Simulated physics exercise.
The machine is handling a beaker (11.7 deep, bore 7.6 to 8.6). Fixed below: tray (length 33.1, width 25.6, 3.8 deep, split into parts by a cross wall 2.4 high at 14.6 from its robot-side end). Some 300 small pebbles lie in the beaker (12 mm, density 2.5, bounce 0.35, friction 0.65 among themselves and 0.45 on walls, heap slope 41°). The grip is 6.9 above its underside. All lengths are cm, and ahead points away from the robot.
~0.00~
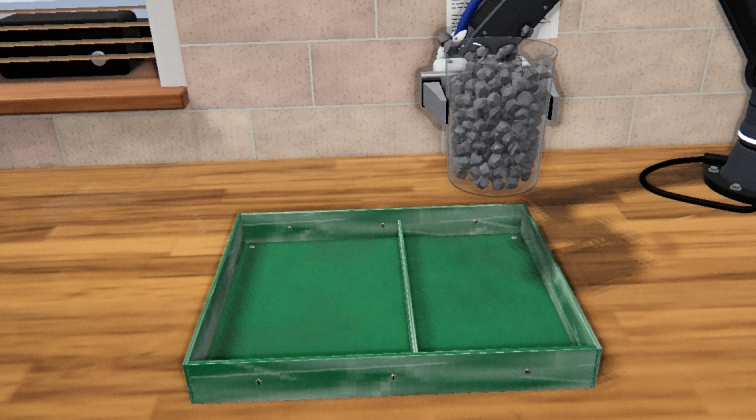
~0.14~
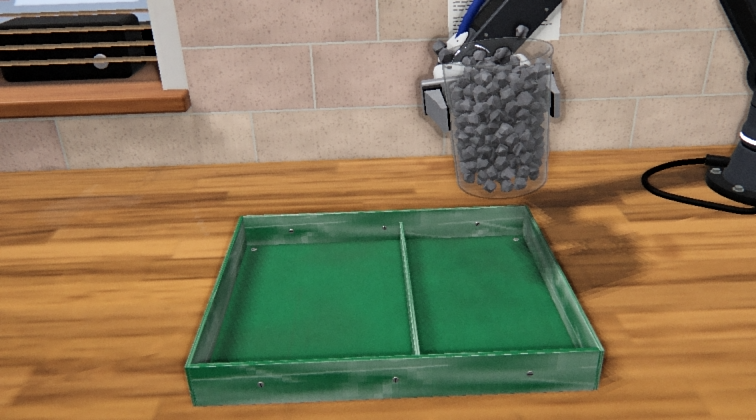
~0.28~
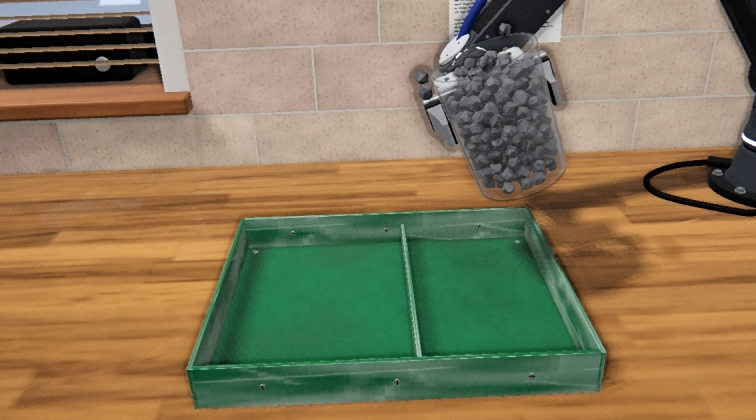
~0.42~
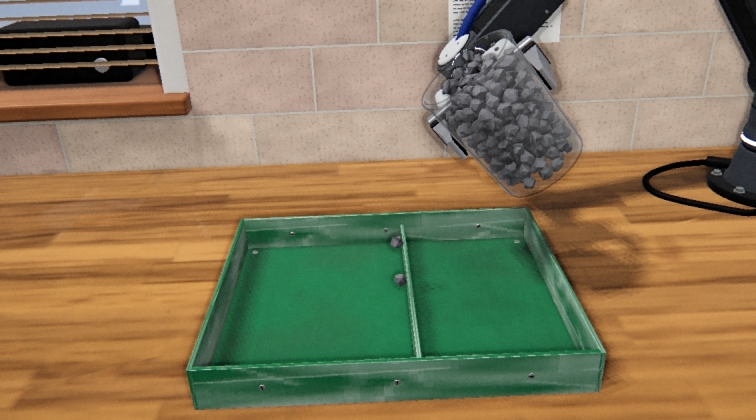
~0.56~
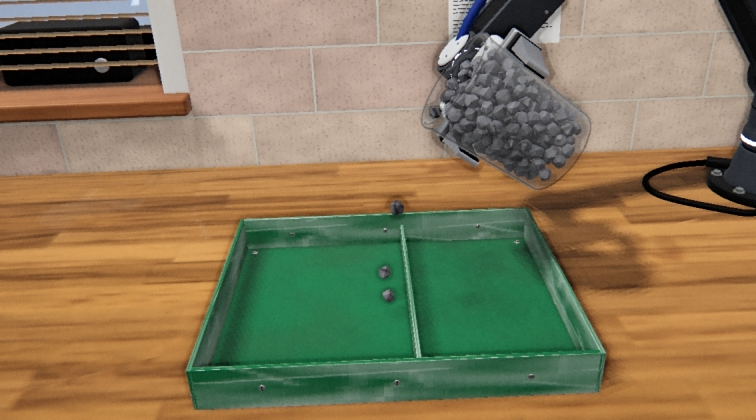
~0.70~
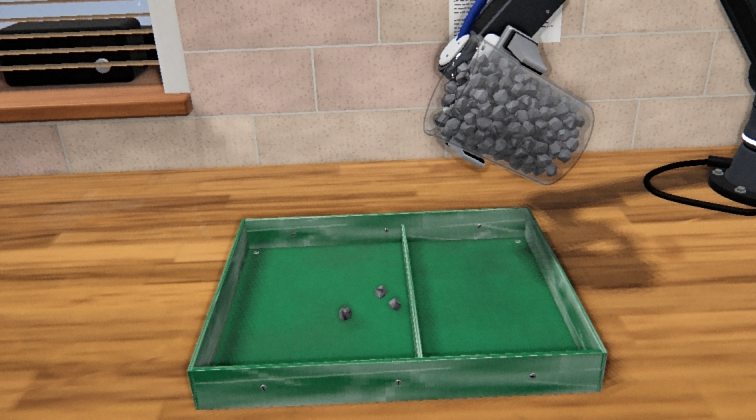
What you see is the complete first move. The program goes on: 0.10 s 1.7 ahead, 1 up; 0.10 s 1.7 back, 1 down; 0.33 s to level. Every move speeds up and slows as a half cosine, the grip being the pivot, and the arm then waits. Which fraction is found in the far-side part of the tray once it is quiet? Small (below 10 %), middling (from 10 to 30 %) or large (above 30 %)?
A small share, below 10 %, ends in the far-side part of the tray.
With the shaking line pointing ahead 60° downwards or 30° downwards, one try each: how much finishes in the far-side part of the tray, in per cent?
About 0 and 0 per cent.
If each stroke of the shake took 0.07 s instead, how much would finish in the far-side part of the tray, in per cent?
In that case some 15 per cent.
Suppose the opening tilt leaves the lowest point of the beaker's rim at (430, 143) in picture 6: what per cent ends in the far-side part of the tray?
Some 15 per cent.
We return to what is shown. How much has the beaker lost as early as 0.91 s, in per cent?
Near 0 per cent so far.
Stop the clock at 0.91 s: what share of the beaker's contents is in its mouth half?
About 50 per cent.
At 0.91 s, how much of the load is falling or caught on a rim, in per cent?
About 1 per cent.
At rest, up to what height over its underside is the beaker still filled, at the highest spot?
Some 12.0 cm.
After 0.91 s, tilted 60° forward, highest piece 24 above the table; 297 in the beaker, 3 in the far-side part, 4 in flight or on a rim.
After 1.12 s, tilted 14° forward, highest piece 25 above the table; 287 in the beaker, 13 in the far-side part, 4 in flight or on a rim.
After 1.43 s, level, highest piece 25 above the table; 287 in the beaker, 17 in the far-side part.
After 2.48 s, level, highest piece 25 above the table; 287 in the beaker, 17 in the far-side part.
In the end, 287 in the beaker, 17 in the far-side part. That is 6 % in the far-side part of the tray.
